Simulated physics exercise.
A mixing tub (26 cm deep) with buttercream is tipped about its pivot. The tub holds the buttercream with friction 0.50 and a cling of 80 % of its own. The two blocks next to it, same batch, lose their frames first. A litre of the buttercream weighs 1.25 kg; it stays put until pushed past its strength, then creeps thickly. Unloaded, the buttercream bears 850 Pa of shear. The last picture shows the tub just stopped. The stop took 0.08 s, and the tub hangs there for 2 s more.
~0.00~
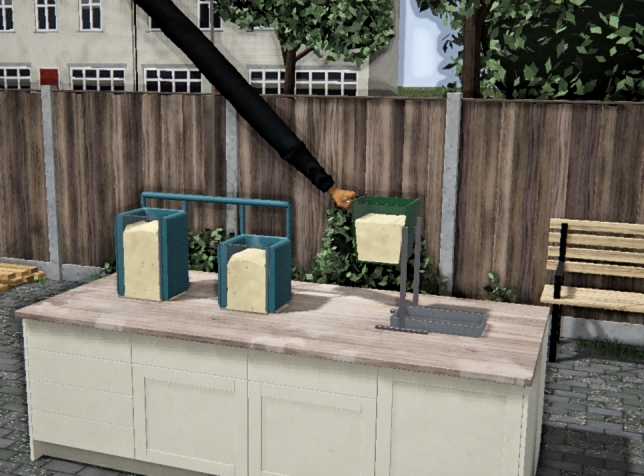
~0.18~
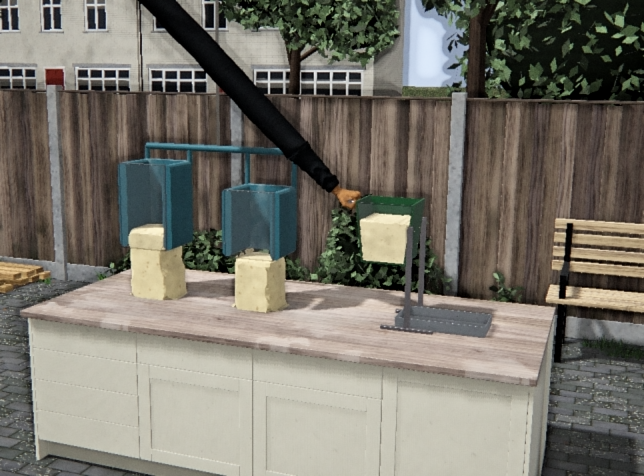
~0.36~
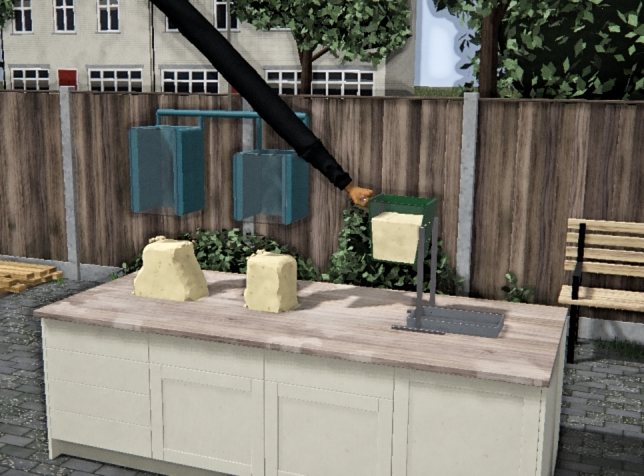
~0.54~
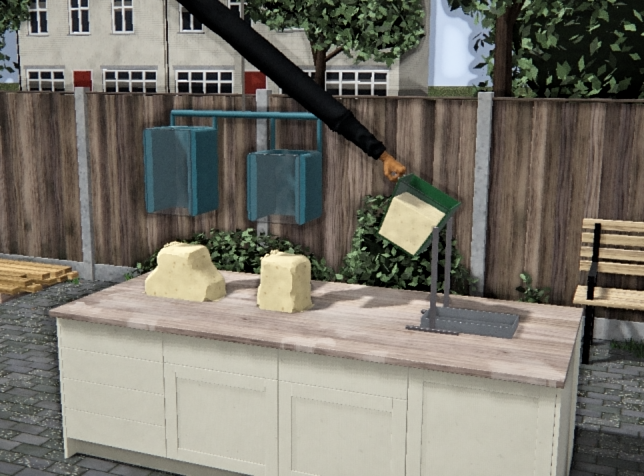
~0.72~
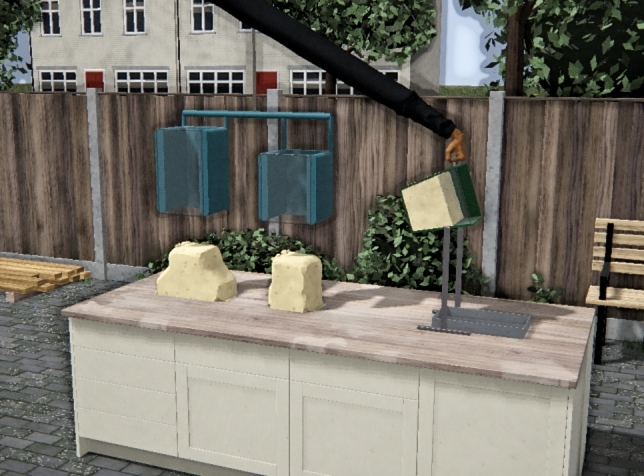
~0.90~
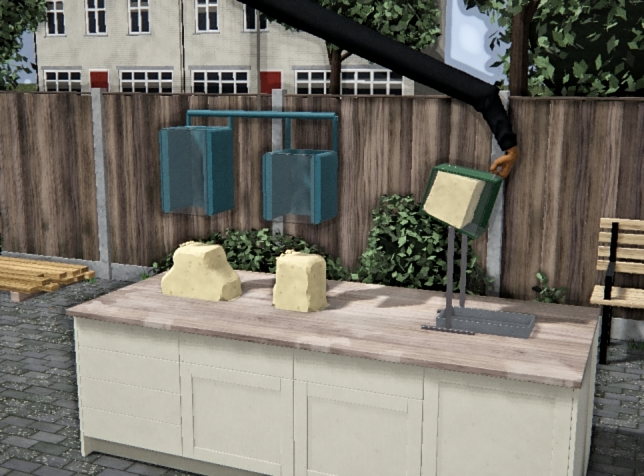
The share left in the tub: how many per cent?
Expect roughly 0 %.
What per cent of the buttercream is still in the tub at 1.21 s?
About 50 %.
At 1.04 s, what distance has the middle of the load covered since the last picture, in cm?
Some 6 cm.
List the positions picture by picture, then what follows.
In the first picture, handle-side rim at (353, 202), tilt 0 degrees; top of the buttercream at (392, 223); blocks stand 36 cm, 26 cm (left to right).
In the second picture, handle-side rim at (358, 202), tilt 0 degrees; top of the buttercream at (397, 223); blocks stand 35 cm, 26 cm (left to right).
In the third picture, handle-side rim at (370, 200), tilt 2 degrees; top of the buttercream at (375, 220); blocks stand 28 cm, 25 cm (left to right).
In the fourth picture, handle-side rim at (401, 179), tilt 28 degrees; top of the buttercream at (393, 199); blocks stand 25 cm, 25 cm (left to right).
In the fifth picture, handle-side rim at (456, 168), tilt 72 degrees; top of the buttercream at (438, 177); blocks stand 25 cm, 25 cm (left to right).
In the sixth picture, handle-side rim at (495, 183), tilt 106 degrees; top of the buttercream at (442, 172); blocks stand 25 cm, 25 cm (left to right).
After 1.04 s, the tub is at 106 degrees and holds 100 %.
After 1.21 s, the tub is at 106 degrees and holds 51 %.
After 1.38 s, the tub is at 106 degrees and holds 0 %.
After 1.55 s, the tub is at 106 degrees and holds 0 %.
After 2.90 s, at the end, the tub is at 106 degrees and holds 0 %.
